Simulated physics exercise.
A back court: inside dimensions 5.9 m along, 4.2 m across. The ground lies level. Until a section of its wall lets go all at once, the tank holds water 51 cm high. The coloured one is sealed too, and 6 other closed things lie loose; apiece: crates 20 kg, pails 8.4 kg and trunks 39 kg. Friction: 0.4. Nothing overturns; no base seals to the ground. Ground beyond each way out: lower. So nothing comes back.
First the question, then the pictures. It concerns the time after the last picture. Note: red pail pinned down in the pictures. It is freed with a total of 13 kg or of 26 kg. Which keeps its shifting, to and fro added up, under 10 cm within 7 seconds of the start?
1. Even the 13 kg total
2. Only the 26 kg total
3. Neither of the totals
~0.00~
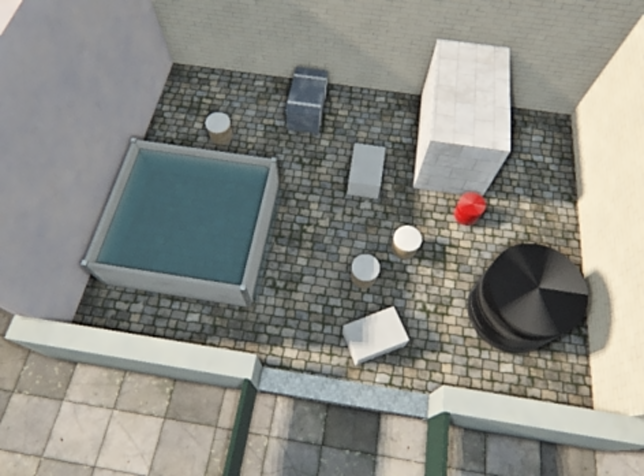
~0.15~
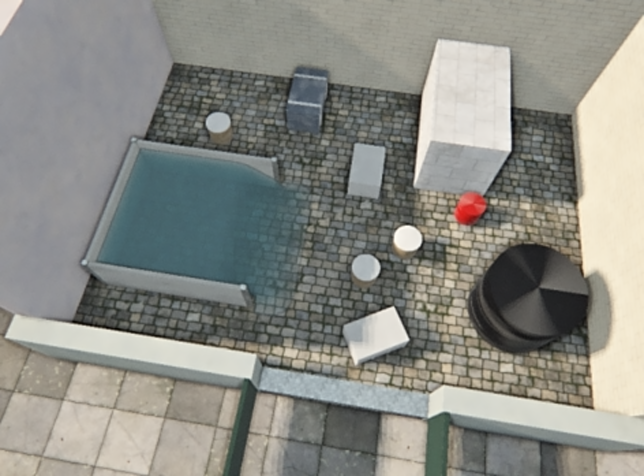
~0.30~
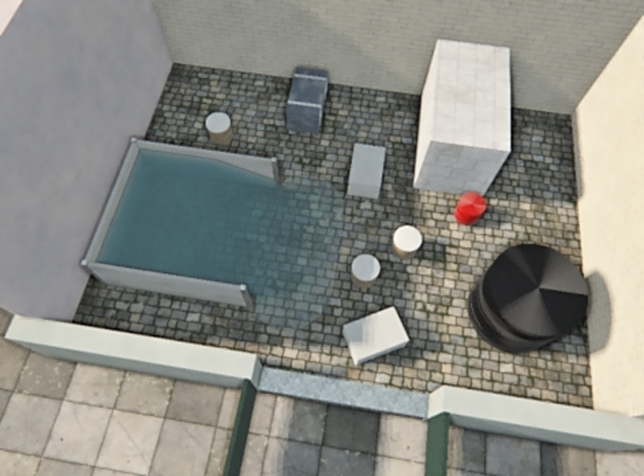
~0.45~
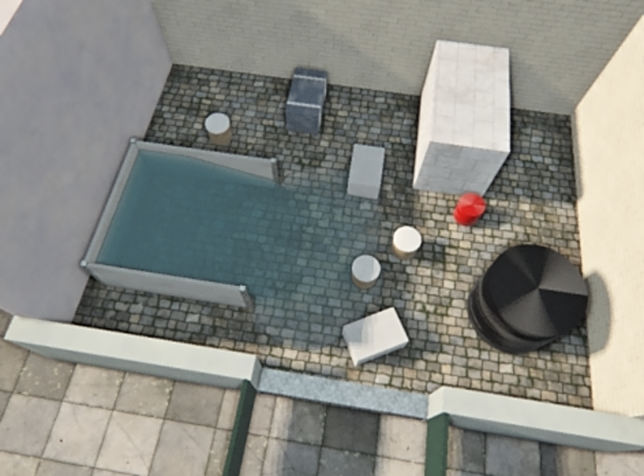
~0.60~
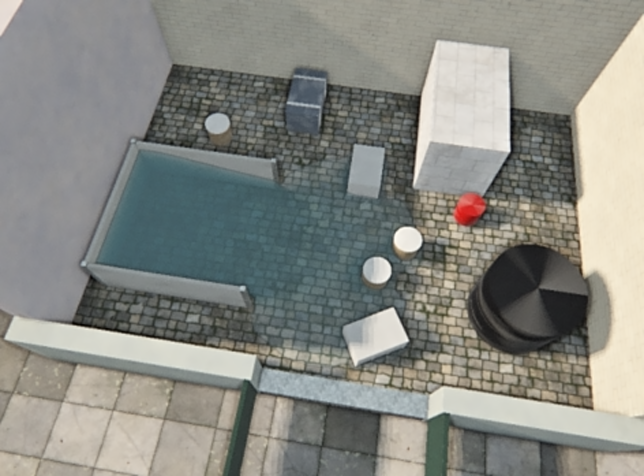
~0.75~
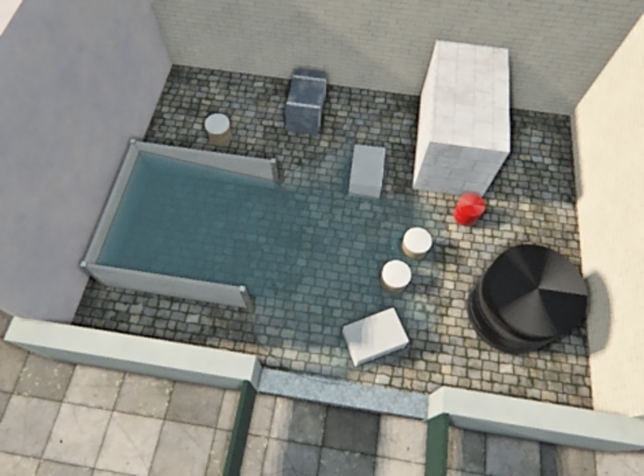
Neither of the totals.
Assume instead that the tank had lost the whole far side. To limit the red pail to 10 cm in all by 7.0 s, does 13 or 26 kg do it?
Under that change, the lighter pick does it.
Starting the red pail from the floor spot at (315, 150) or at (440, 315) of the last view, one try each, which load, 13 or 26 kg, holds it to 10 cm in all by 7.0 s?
At the first place the small mass does it, and at the second nothing works.
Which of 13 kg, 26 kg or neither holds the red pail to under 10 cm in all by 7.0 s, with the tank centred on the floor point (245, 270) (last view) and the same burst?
So then both weights fall short.
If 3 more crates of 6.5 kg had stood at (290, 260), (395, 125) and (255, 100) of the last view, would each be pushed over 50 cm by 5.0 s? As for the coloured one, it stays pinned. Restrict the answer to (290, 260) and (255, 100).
One after the other: Goes beyond it, then does not reach it.
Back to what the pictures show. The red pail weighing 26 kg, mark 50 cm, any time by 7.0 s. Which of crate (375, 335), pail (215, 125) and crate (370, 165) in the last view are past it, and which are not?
In turn: Over, short of it, over.
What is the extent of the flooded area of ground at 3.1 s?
Roughly 17 m2.
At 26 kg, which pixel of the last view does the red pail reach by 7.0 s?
I'd look near (526, 201).
After 1.4 s the red pail would be 29 cm from its start with 13 kg and 7 cm from its start with 26 kg; 11 cm of water round it then.
After 3.1 s the red pail would be 183 cm from its start with 13 kg and 68 cm from its start with 26 kg; 8 cm of water round it then.
After 4.9 s the red pail would be 88 cm from its start with 13 kg and 68 cm from its start with 26 kg; 8 cm of water round it then.
After 7.0 s the red pail would be 54 cm from its start with 13 kg and 68 cm from its start with 26 kg; 11 cm of water round it then.
